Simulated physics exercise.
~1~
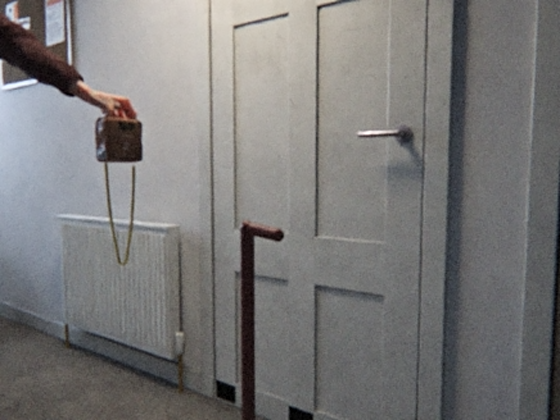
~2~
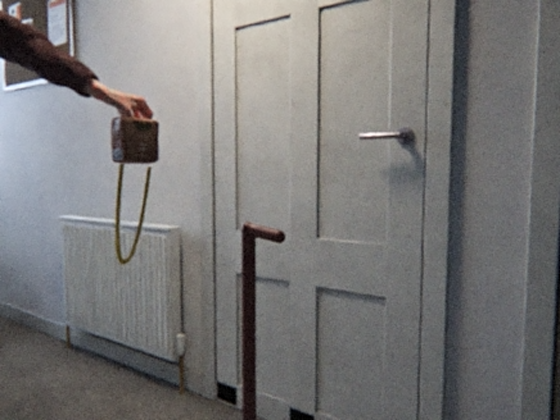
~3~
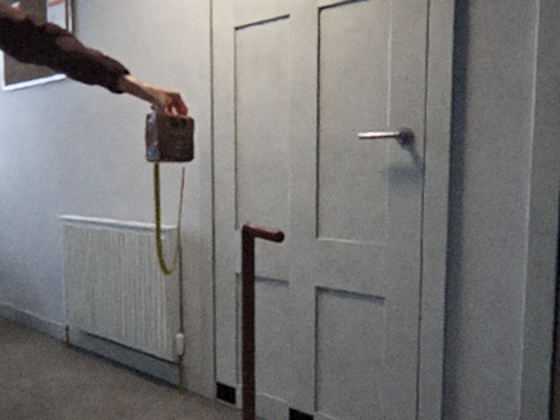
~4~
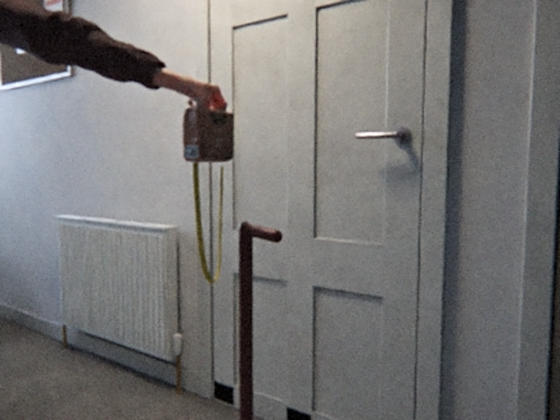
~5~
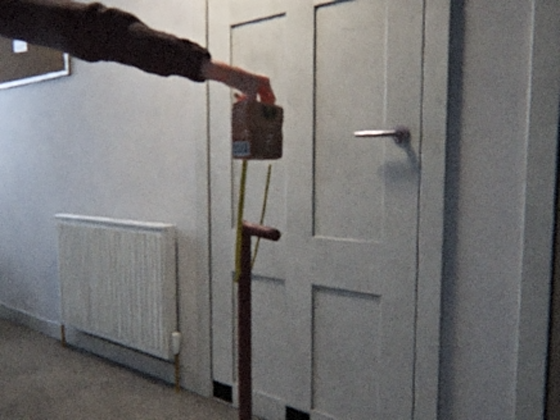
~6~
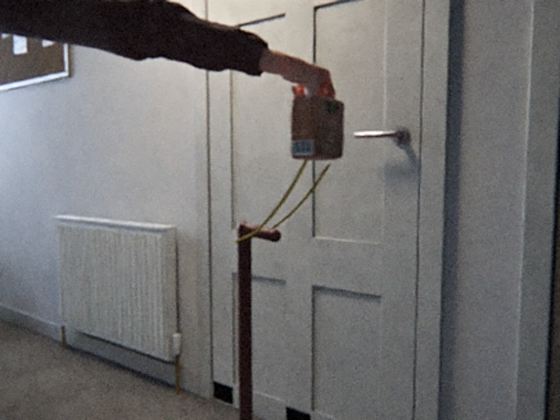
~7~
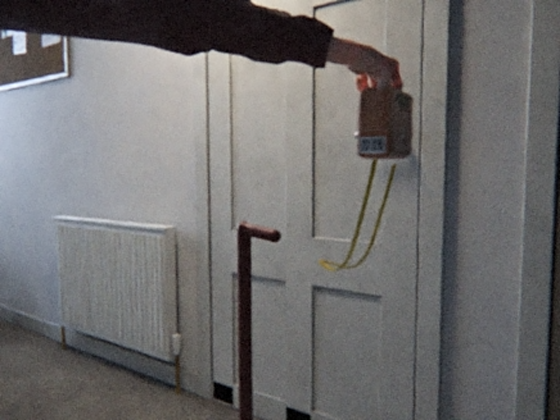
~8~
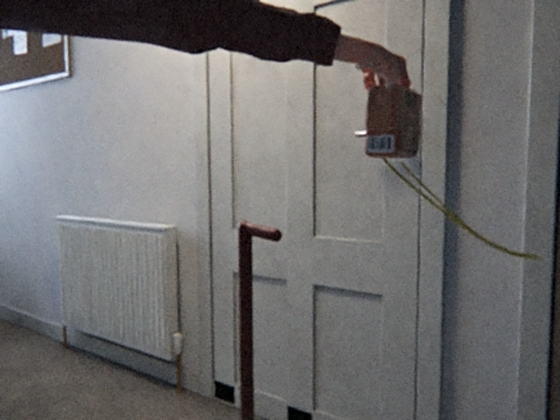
In the video, a hand carries a small brownish-orange pouch with a hanging yellowish ribbon loop rightward past a dark red post with a short hook arm. The loop trails across the post, comes away clean, and swings out to the right as the pouch ends beyond it.
